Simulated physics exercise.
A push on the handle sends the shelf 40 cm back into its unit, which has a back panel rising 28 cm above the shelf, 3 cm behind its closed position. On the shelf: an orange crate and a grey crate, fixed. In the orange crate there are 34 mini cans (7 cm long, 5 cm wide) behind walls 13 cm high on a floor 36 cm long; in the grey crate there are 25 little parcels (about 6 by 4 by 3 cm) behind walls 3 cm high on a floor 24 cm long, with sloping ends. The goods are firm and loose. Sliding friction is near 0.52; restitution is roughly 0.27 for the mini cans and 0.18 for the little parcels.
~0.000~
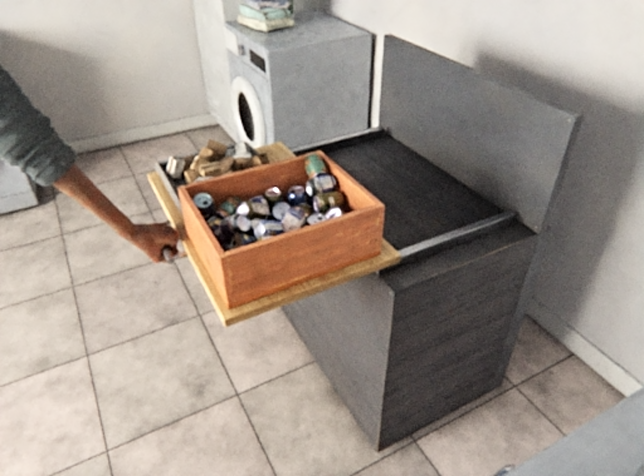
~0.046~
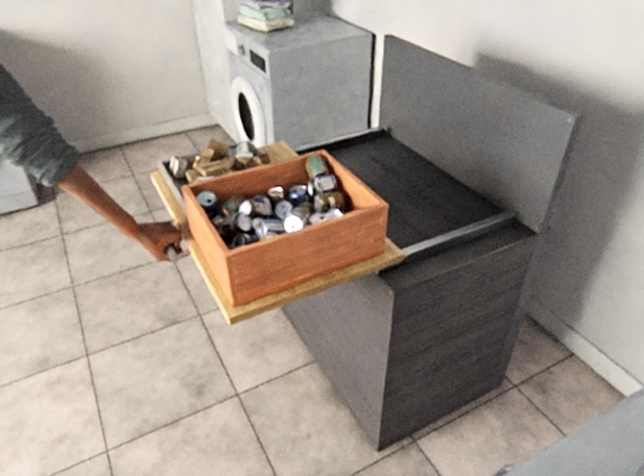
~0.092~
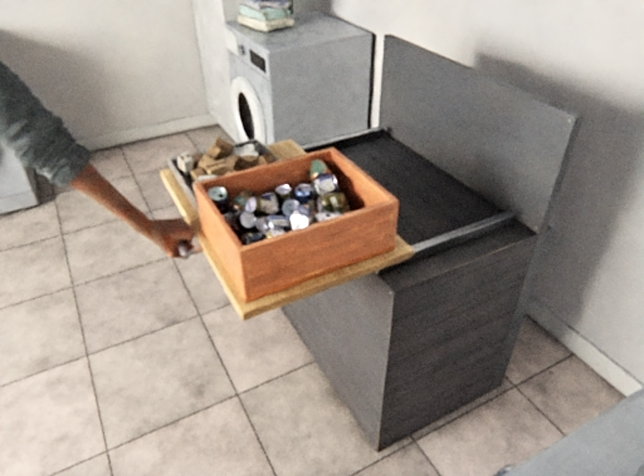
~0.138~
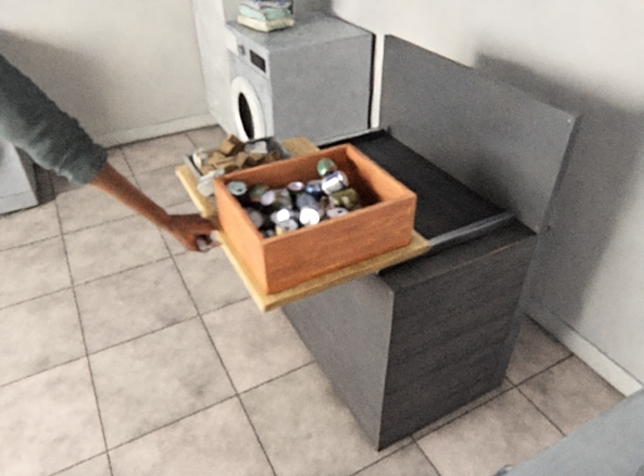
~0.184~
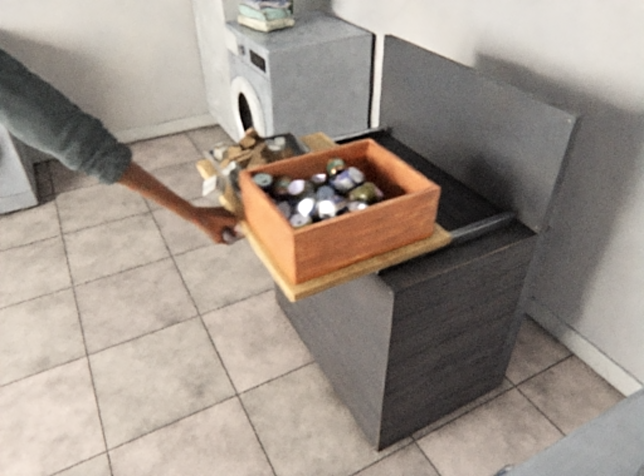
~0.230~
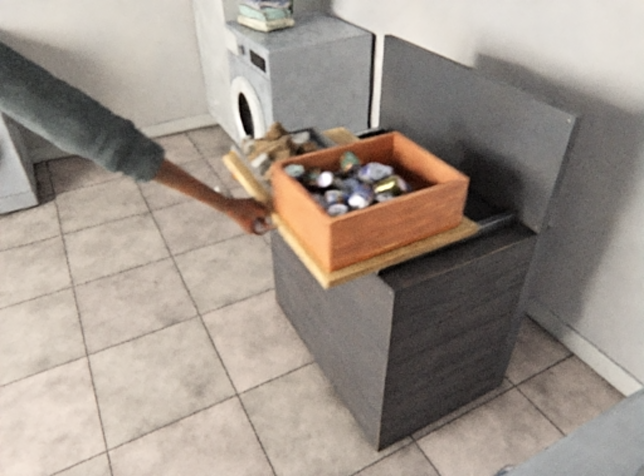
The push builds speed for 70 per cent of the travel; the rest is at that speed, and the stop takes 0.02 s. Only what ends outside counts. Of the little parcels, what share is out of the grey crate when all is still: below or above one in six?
Out of the grey crate go more than one in six of the little parcels.
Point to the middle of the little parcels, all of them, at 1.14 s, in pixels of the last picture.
Near (364, 147).
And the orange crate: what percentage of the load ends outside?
Lost: Orange crate 5 per cent.
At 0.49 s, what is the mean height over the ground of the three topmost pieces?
Roughly 100 cm.
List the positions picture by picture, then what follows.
In the first frame (places track the rim corner closest to us here, unless another is named), grey crate (by its farthest rim corner) (246, 142); orange crate (225, 254); 0 cm pushed; all still inside.
Grey crate (249, 141); orange crate (230, 253); 1 cm pushed, in the second frame.
Grey crate (257, 139); orange crate (244, 248); 4 cm pushed, in the third frame.
Grey crate (271, 136); orange crate (267, 241); 9 cm pushed, in the fourth frame.
Grey crate (290, 131); orange crate (297, 231); 16 cm pushed; 1 out, the lowest parcel at (215, 188), in the fifth frame.
Grey crate (314, 126); orange crate (334, 220); 25 cm pushed; 1 out, the lowest parcel at (220, 198), in the sixth frame.
After 0.29 s, end of travel.
After 0.37 s, the orange crate has all 34 and the grey crate is down by 1 of 25.
After 0.49 s, the orange crate has all 34 and the grey crate is down by 4 of 25.
After 0.71 s, the orange crate is down by 1 of 34 and the grey crate is down by 7 of 25.
Outcome (at 1.14 s), the orange crate is down by 1 of 34 and the grey crate is down by 7 of 25. Asked share, 7 of 25, 28 per cent.
